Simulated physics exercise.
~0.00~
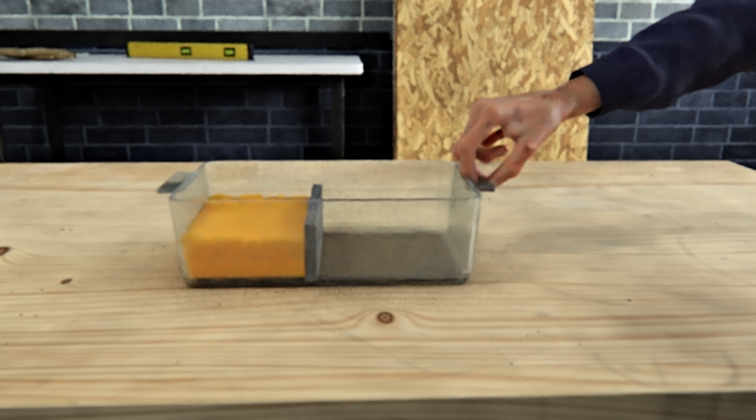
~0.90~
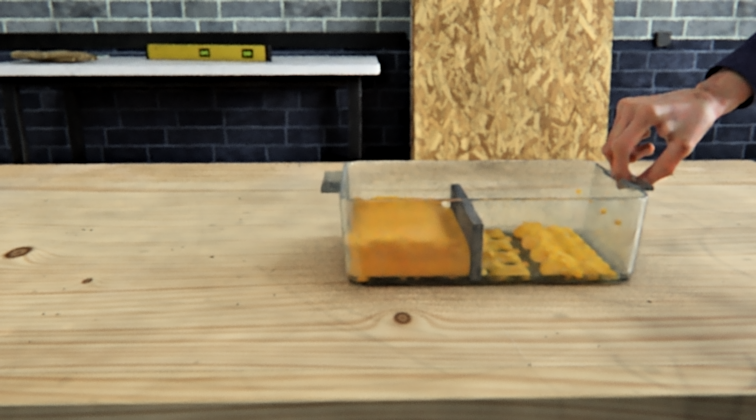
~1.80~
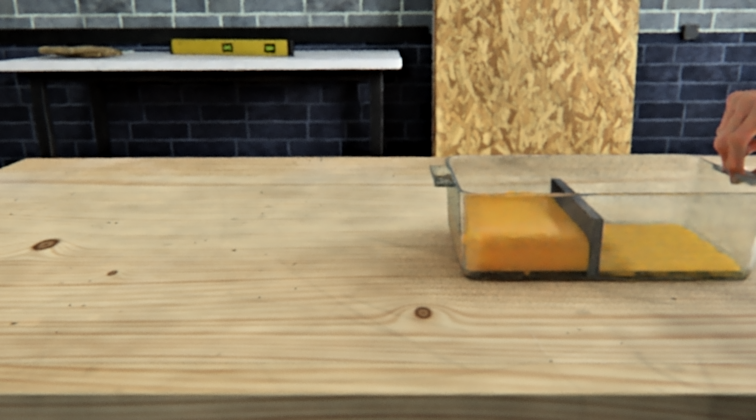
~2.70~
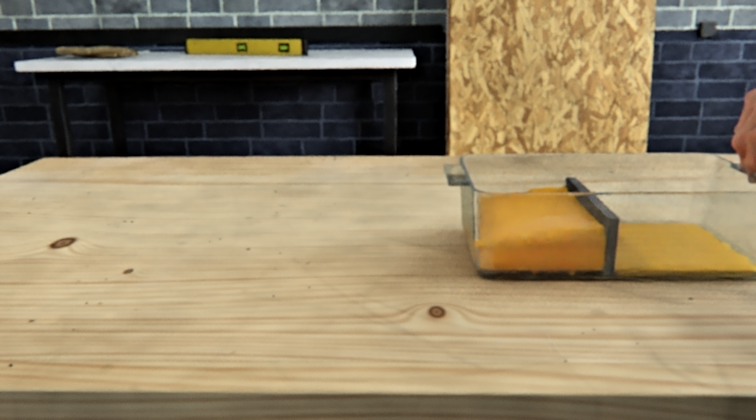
A clear food box with a low dark grey wall across its middle sits on a pale wooden table, seen from the front and slightly above, with orange juice filling the left part and the right part empty. Behind it are a dark brick wall, an upright chipboard panel and a white shelf holding a yellow level. A hand in a dark sleeve grips the right end and pulls the box right. Juice spills over the wall and splashes across the right part. The box slides on toward the right edge, and it ends nearly still, with a shallower orange layer right of the wall.
